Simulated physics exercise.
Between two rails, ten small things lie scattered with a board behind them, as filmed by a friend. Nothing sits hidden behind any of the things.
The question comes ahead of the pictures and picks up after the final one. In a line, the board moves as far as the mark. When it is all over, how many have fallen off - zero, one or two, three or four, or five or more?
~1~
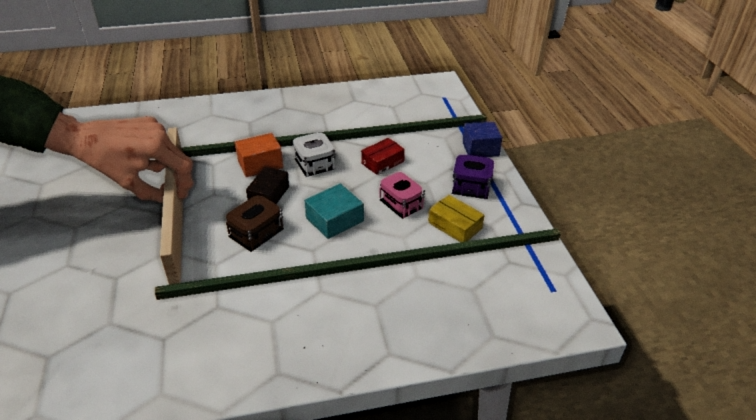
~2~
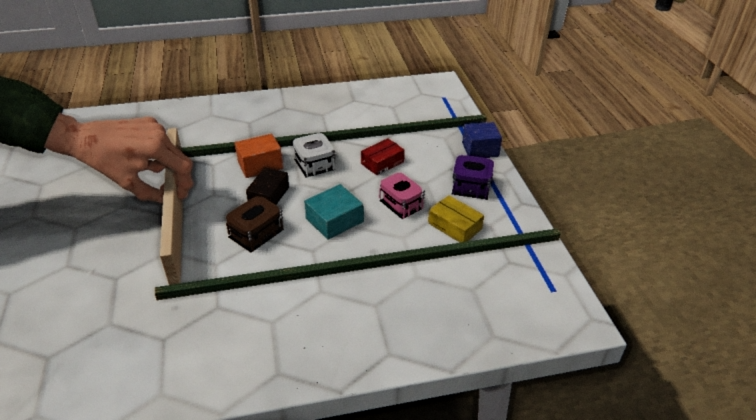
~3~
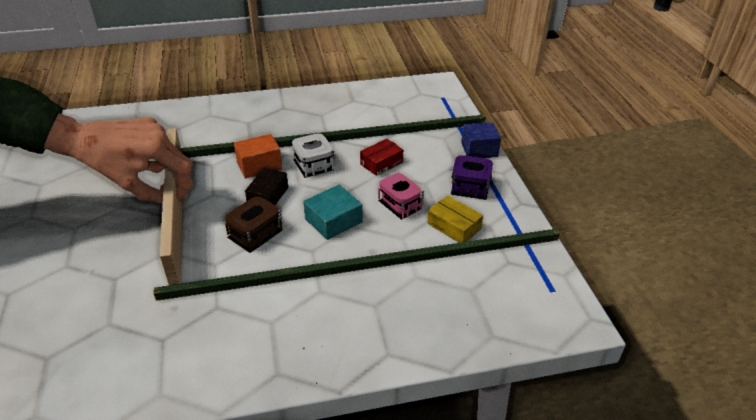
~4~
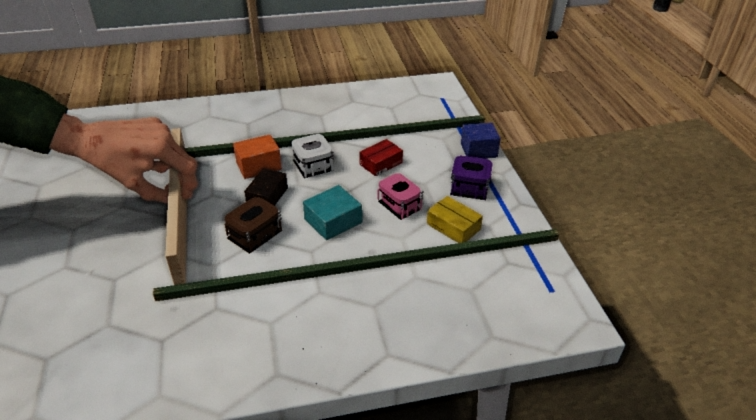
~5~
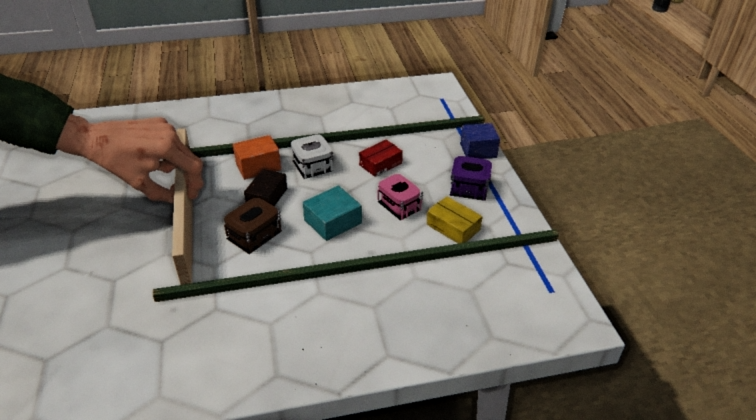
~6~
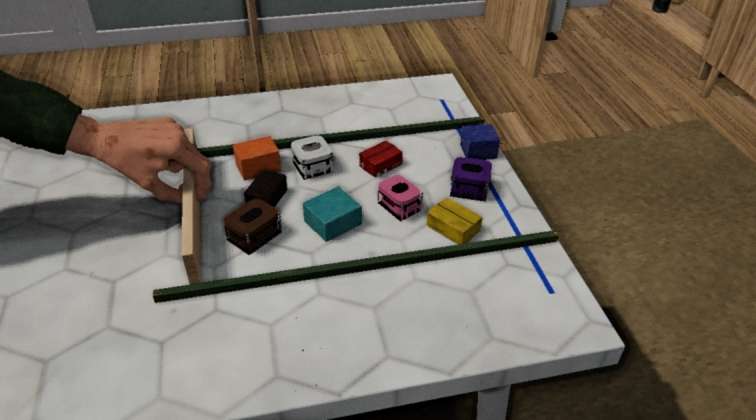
In the end, five or more have fallen off.
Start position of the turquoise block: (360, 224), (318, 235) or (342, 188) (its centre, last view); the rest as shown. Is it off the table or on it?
Try by try, it stays put, then stays put, then drops away.
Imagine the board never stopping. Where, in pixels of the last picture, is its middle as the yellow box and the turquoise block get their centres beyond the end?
Roughly (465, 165); roughly (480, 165).
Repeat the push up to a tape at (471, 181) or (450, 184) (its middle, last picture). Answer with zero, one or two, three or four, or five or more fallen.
Falls: More than four; three or four.
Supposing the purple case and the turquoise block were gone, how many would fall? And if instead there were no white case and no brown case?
First 5, then 5.
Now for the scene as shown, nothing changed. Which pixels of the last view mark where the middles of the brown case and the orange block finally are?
Listed as asked: First (531, 204), and then (486, 133).
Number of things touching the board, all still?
The answer is 3.
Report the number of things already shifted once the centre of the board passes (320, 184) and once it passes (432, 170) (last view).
Moved so far: 7, later 10.
Soon after, none off yet; blue block at rest near (480, 142); purple case at rest near (471, 178); yellow box at rest near (454, 221).
After that, none off yet; blue block at rest near (480, 142); purple case displaced about its own width near (496, 169); yellow box moving near (457, 224).
And then, two off so far; blue block off the edge near (519, 361); purple case on its way down near (518, 331); yellow box displaced well along near (528, 217).
In the end, the number that fall off is five or more; gone, white case, turquoise block, red box, pink case, yellow box, purple case and blue block.
